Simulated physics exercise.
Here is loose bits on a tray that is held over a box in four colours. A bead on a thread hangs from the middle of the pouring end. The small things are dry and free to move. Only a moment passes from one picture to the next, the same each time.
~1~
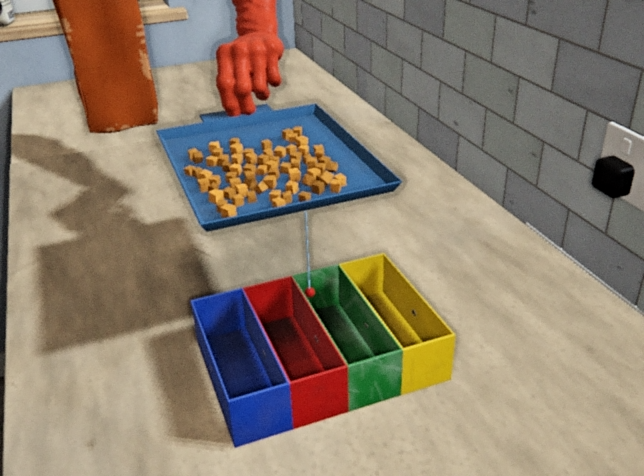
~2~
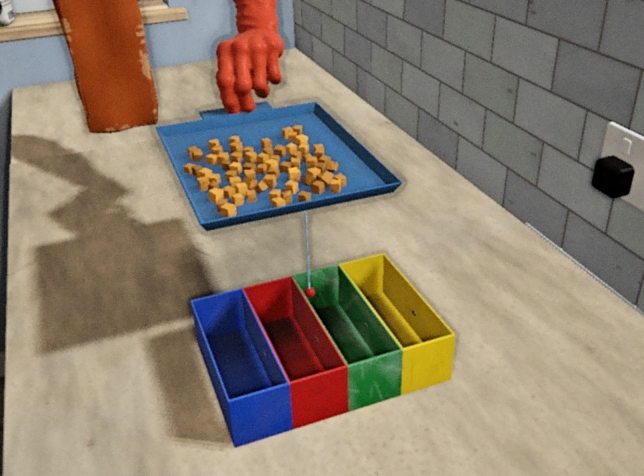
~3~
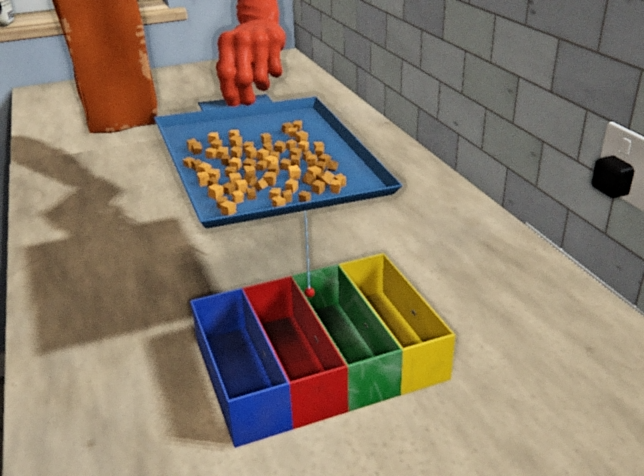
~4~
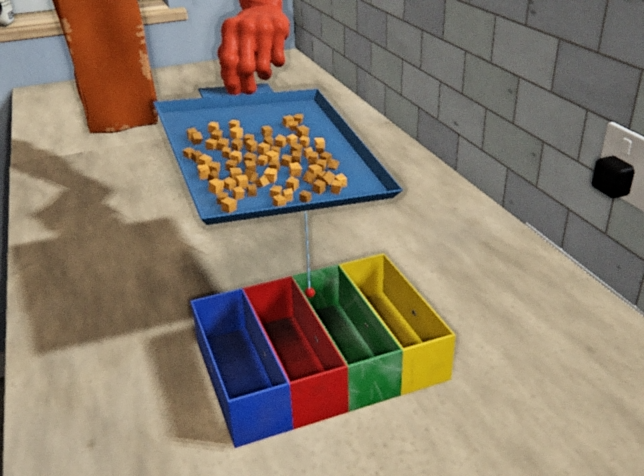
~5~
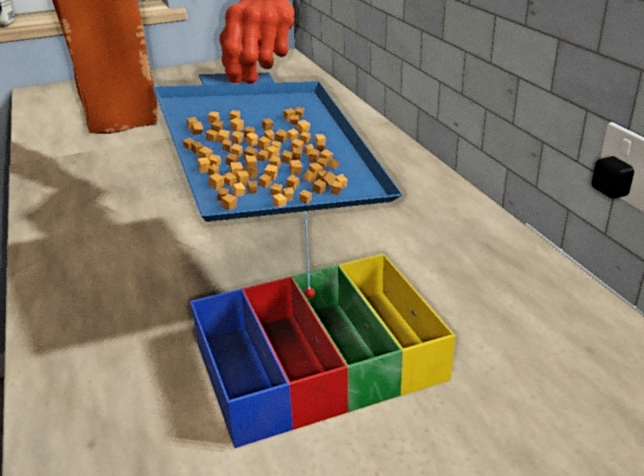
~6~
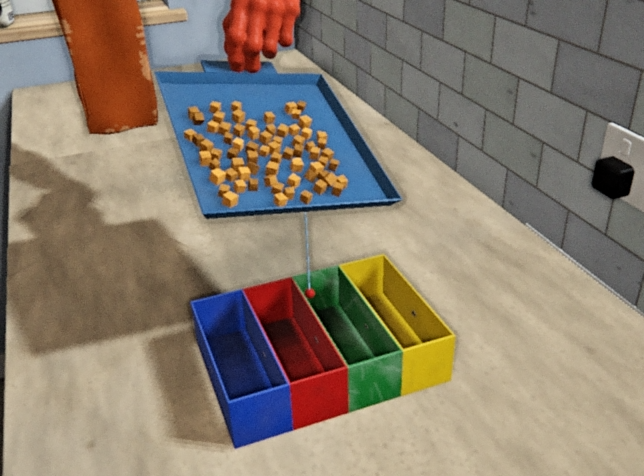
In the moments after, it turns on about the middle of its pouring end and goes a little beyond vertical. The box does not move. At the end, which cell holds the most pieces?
Fullest: The yellow cell.
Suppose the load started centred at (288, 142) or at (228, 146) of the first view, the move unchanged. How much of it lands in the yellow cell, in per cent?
About 70 and 50 per cent.
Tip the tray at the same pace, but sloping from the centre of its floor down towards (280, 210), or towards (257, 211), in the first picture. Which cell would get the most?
The first try: The blue one. The second: The cell in blue.
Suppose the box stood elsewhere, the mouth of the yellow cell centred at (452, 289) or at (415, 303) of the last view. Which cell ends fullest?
At the first place the green cell, at the second the cell in yellow.
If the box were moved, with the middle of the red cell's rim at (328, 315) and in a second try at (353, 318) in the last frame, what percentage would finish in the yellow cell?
About 40 and 10 per cent.
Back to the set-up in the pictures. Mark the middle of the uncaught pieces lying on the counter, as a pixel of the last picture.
At about (491, 330).
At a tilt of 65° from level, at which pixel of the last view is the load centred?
At about (368, 225).
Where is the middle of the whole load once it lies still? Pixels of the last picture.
Roughly at (400, 338).
Soon after the last picture, tray tipped steeply; about half on the tray; a small part in the yellow cell; a stray few in the green cell; about a third falling or outside the box.
A little later, tray tipped past a quarter turn; about two thirds in the yellow cell; about a quarter in the green cell; a small part falling or outside the box.
Later still, tray tipped past a quarter turn; about two thirds in the yellow cell; about a quarter in the green cell; a small part falling or outside the box.
At rest, tray tipped past a quarter turn; about two thirds in the yellow cell; about a quarter in the green cell; none in the blue cell; none in the red cell; a small part outside the box.
